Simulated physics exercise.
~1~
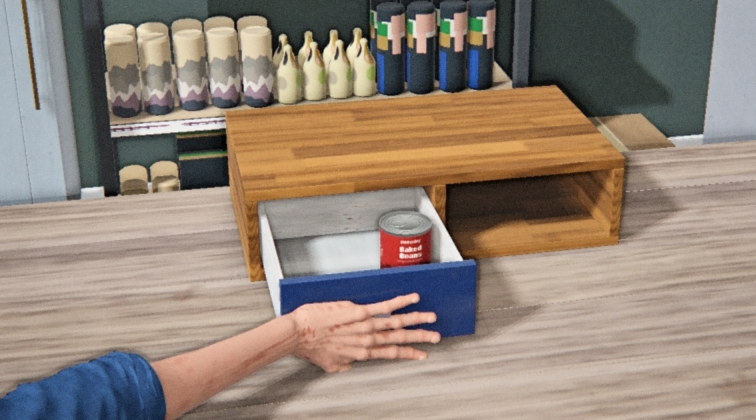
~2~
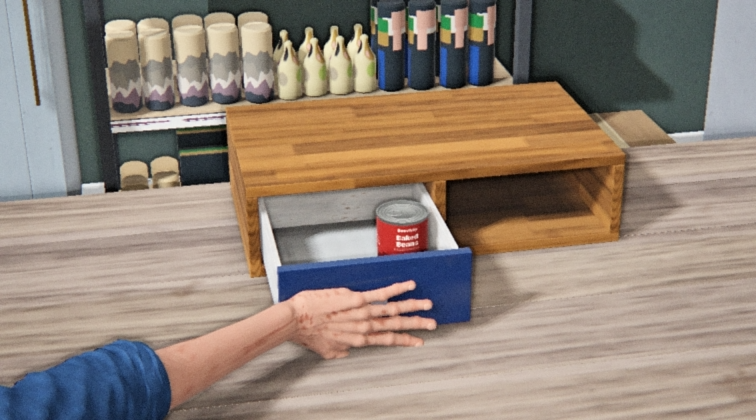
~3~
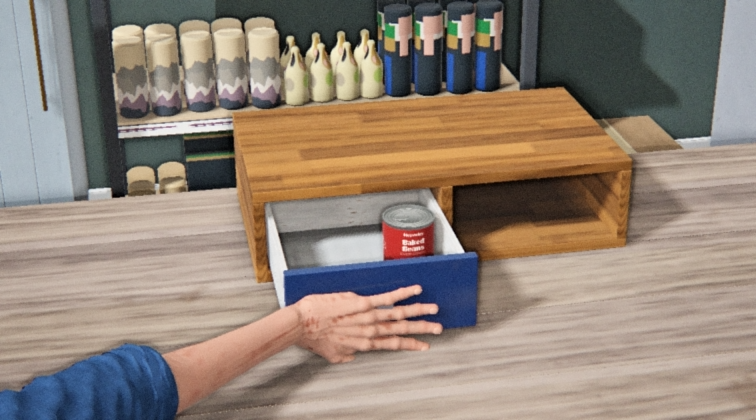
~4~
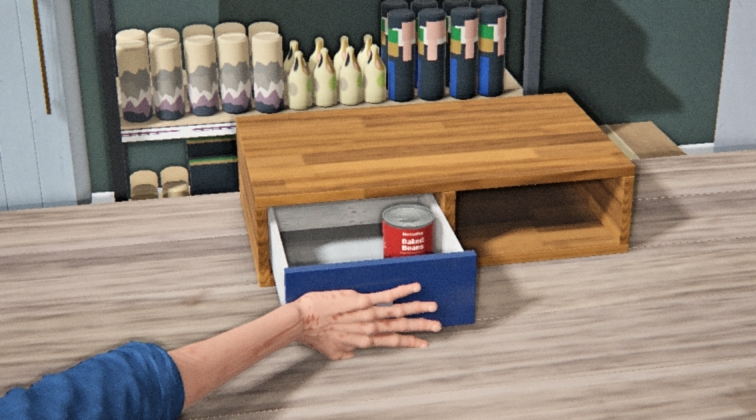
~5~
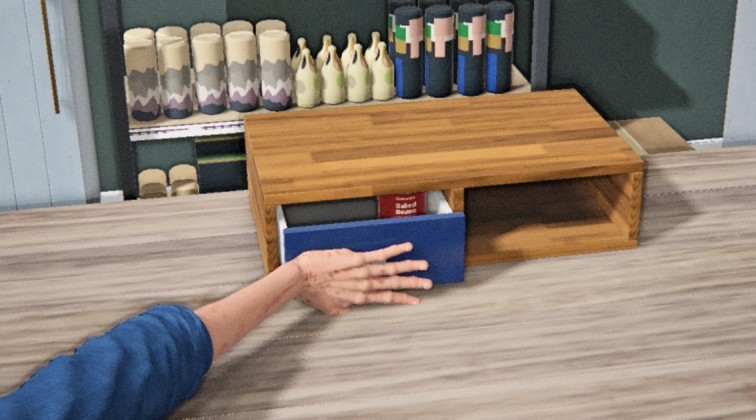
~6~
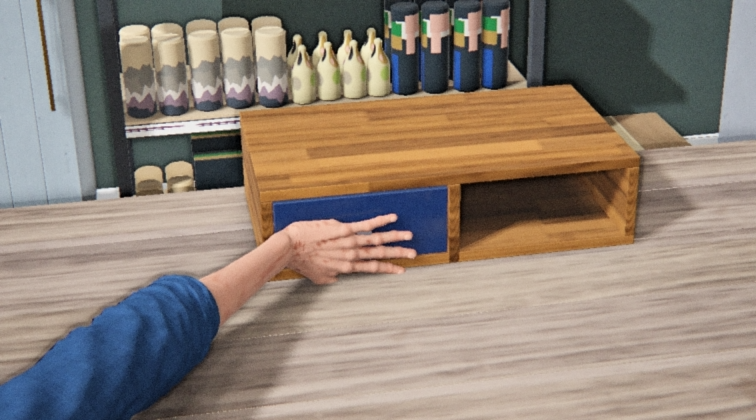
On a wooden counter, a hand pushes a blue-fronted drawer holding a red tin fully shut.
